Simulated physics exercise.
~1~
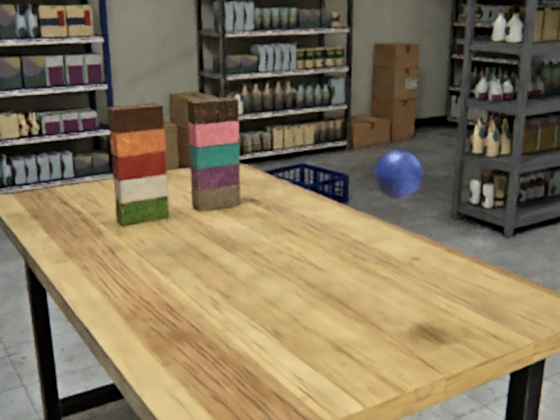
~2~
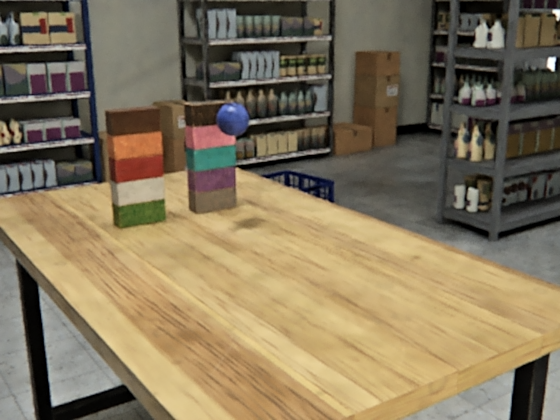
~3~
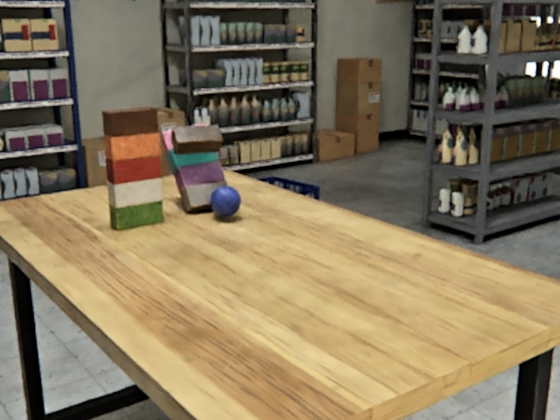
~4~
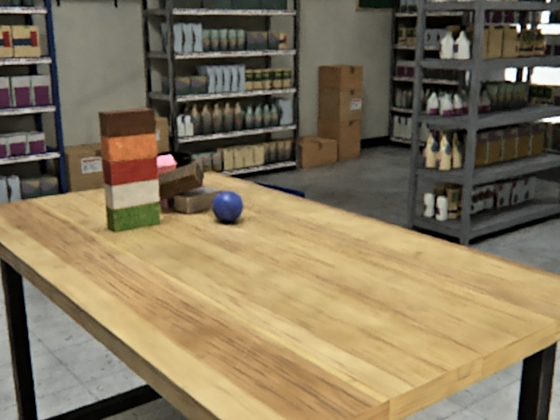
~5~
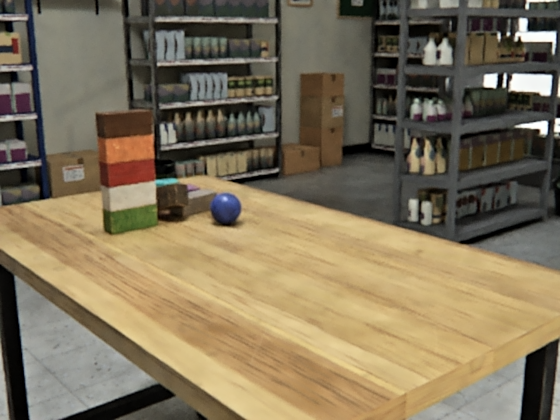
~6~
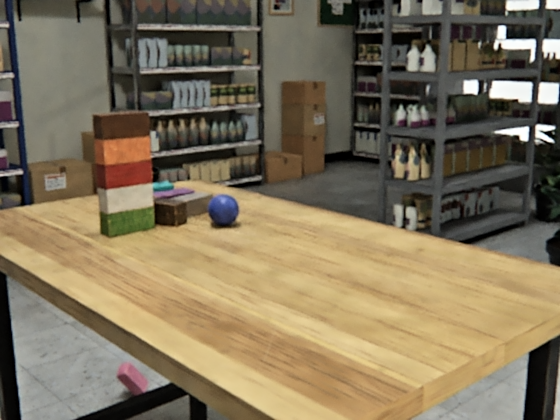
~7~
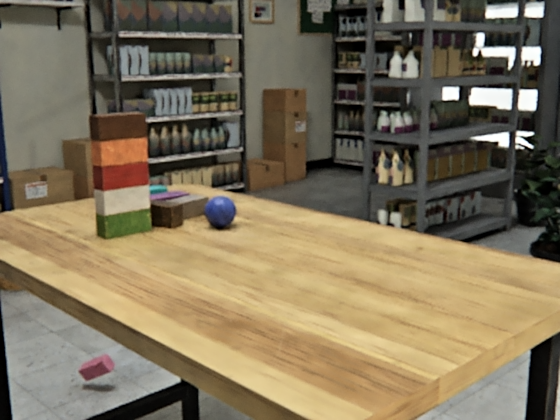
Wooden table with two block stacks, a blue ball flying in and toppling the right one, pink block ending on the floor.
